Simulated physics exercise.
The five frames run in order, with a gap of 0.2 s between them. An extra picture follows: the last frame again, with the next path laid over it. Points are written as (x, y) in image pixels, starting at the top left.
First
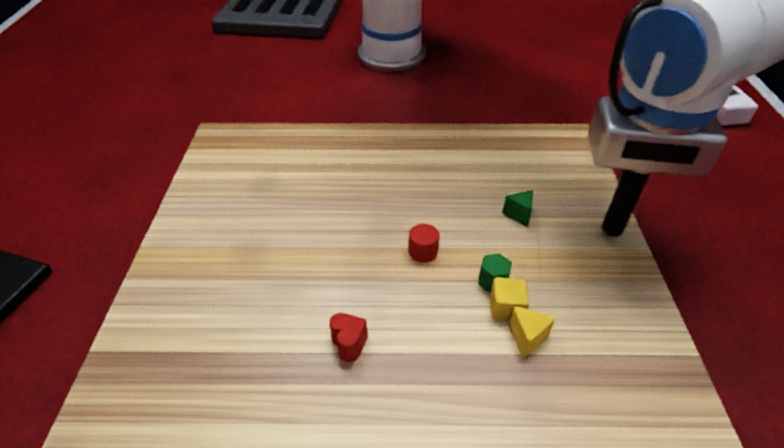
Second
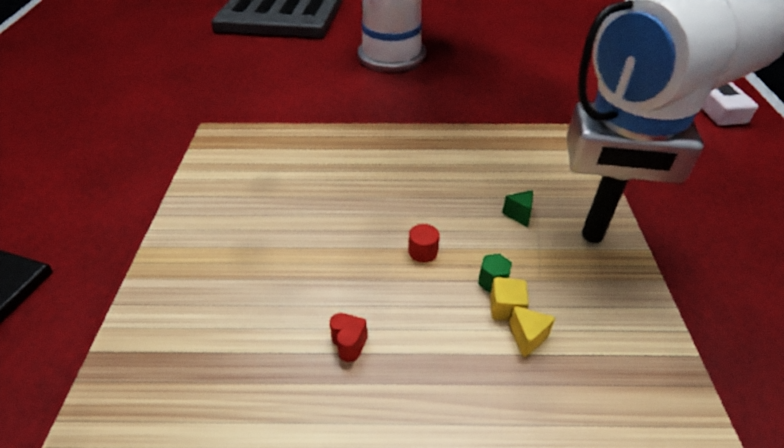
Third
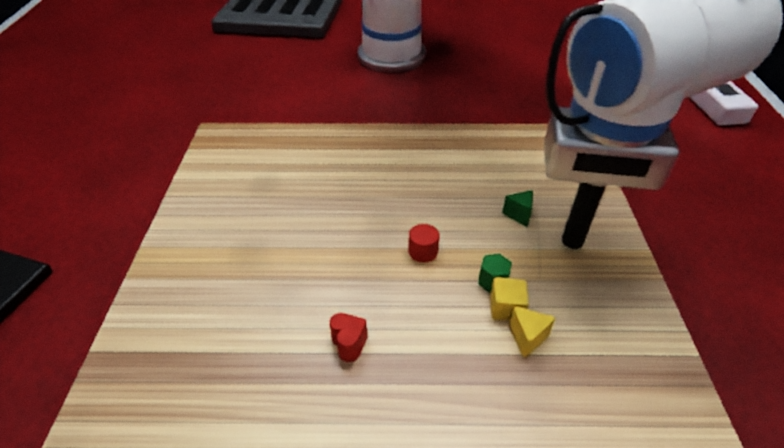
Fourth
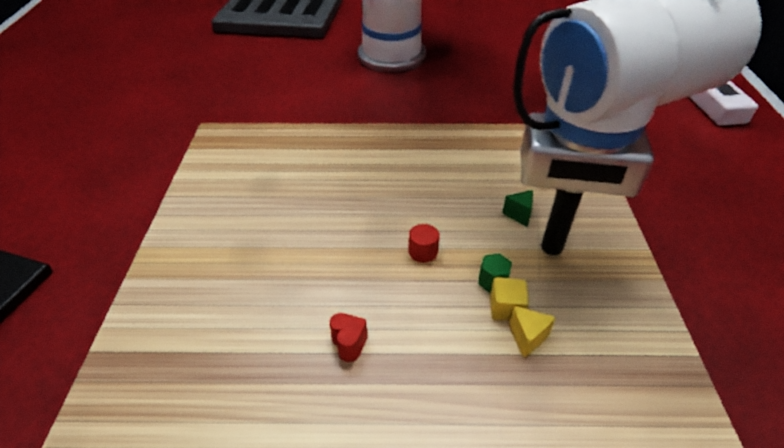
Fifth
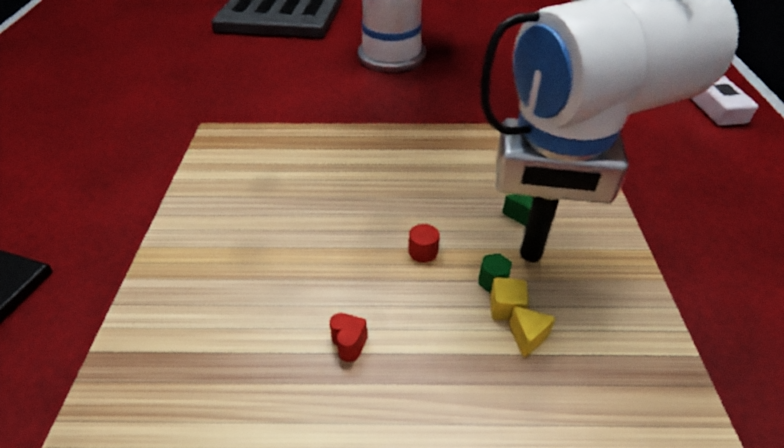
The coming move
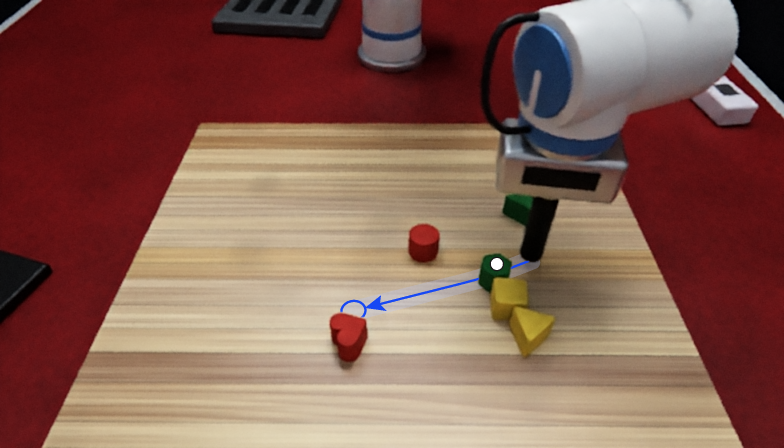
A robot arm moves its black tool left across the board while the colored blocks stay still.
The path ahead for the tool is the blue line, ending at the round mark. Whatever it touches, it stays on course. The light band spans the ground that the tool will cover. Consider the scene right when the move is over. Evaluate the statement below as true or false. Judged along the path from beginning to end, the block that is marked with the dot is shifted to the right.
This is false.
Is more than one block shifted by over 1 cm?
The answer is no.
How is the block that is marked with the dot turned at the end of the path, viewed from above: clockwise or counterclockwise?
It twists anticlockwise.
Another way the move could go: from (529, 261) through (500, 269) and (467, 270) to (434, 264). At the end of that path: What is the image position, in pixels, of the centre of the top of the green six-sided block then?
My best guess is (475, 273).
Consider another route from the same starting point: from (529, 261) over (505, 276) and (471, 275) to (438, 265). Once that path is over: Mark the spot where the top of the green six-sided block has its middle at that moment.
The middle of its upper face should be somewhere near (451, 272).
The drawn path runs from (529, 261) through (446, 287) to (353, 311); the dot is on the green six-sided block.
The first path, step by step. One third of the way, tool at (476, 274); green six-sided block at (464, 280), turned 25° anticlockwise.
Two thirds of the way, tool at (416, 289); green six-sided block at (439, 297), turned 110° anticlockwise.
At the end, tool at (353, 305); green six-sided block at (439, 297), turned 110° anticlockwise; yellow square block not moved.
